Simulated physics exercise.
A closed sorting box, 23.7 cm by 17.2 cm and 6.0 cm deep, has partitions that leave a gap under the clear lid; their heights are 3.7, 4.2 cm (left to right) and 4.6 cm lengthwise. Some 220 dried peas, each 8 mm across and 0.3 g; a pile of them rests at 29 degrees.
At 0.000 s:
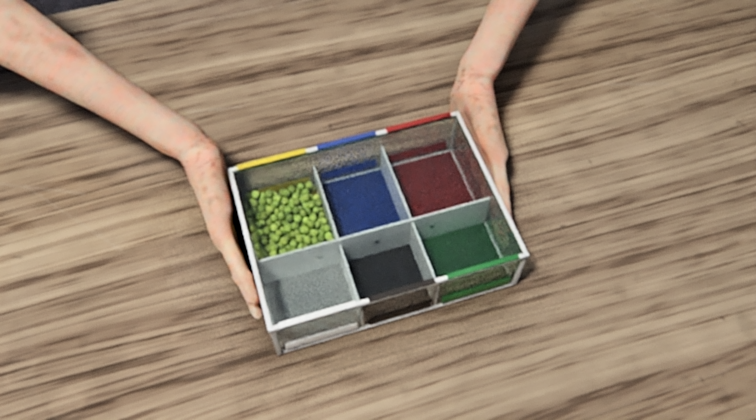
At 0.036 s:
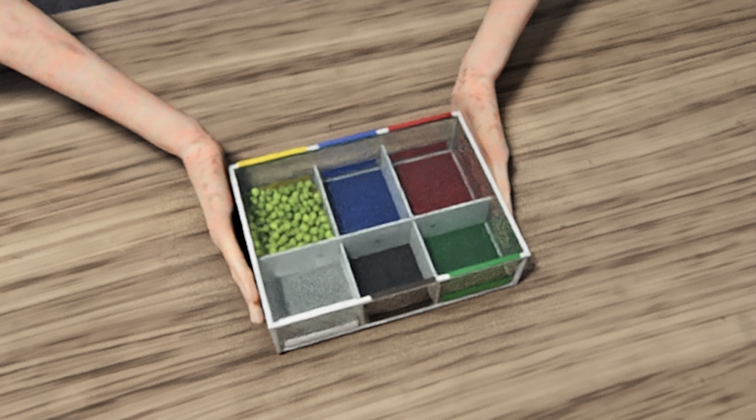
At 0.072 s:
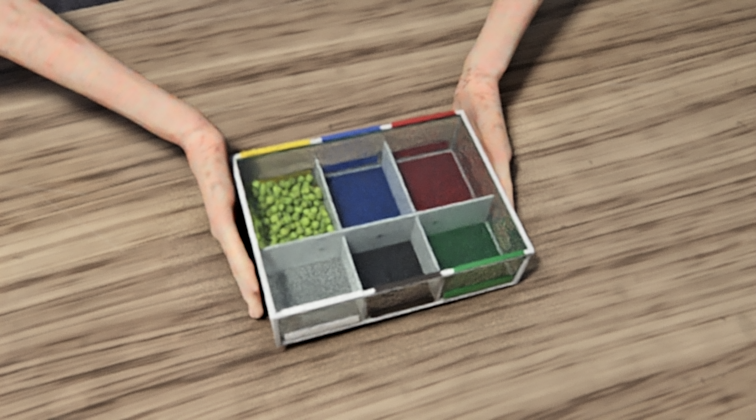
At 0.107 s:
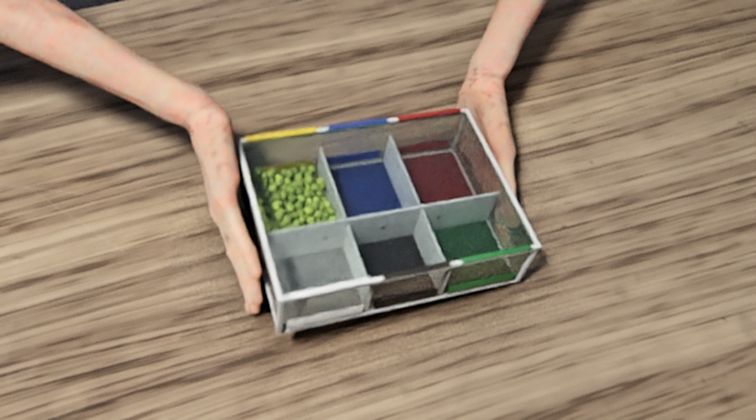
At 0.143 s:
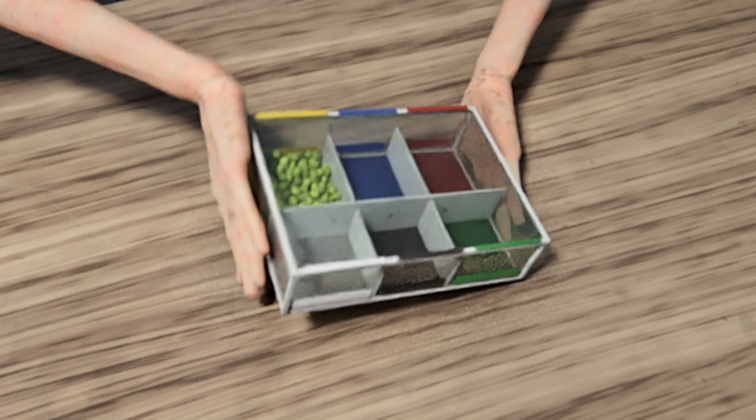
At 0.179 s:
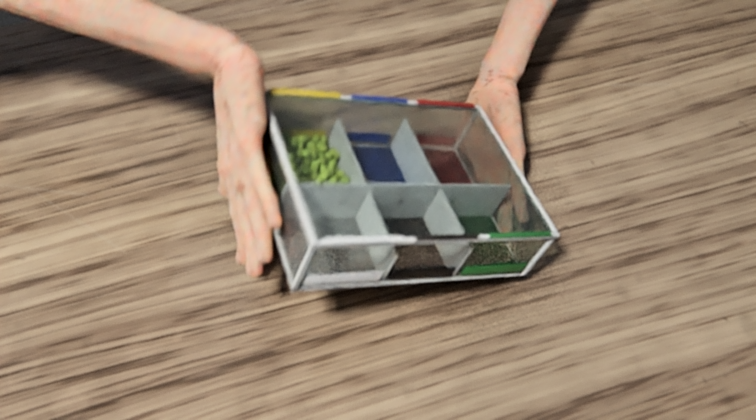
Clear six-compartment box being tilted by two hands on a wooden table, green peas staying bunched in the yellow-edged back-left section.
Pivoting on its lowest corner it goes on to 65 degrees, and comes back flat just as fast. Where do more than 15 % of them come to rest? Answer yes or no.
Red compartment: No; blue compartment: Yes; green compartment: No; yellow compartment: Yes; white compartment: No; black compartment: No.
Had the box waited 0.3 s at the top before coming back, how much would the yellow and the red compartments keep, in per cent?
Then: Yellow 55, red 15.
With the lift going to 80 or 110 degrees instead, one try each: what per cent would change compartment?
Some 60 and 90 per cent.
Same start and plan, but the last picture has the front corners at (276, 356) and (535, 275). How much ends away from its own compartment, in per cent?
Then about 15 per cent.
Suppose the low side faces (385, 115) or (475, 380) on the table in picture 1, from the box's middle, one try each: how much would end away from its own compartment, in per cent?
Some 10 and 20 per cent.
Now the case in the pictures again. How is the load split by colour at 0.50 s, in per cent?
Red 0, blue 20, green 0, yellow 80, white 0, black 0.
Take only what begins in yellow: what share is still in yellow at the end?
Some 50 per cent.
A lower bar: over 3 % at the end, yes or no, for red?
Red yes.
Then, at 0.50 s, tilt 62 degrees; blue 20 %, yellow 80 %.
Then, at 0.71 s, tilt 23 degrees; red 5 %, blue 40 %, yellow 55 %.
After 1.03 s, tilt 0 degrees; red 5 %, blue 40 %, yellow 55 %.
By 1.4 s all is still; red 5 %, blue 40 %, green 0 %, yellow 55 %, white 0 %, black 0 %.
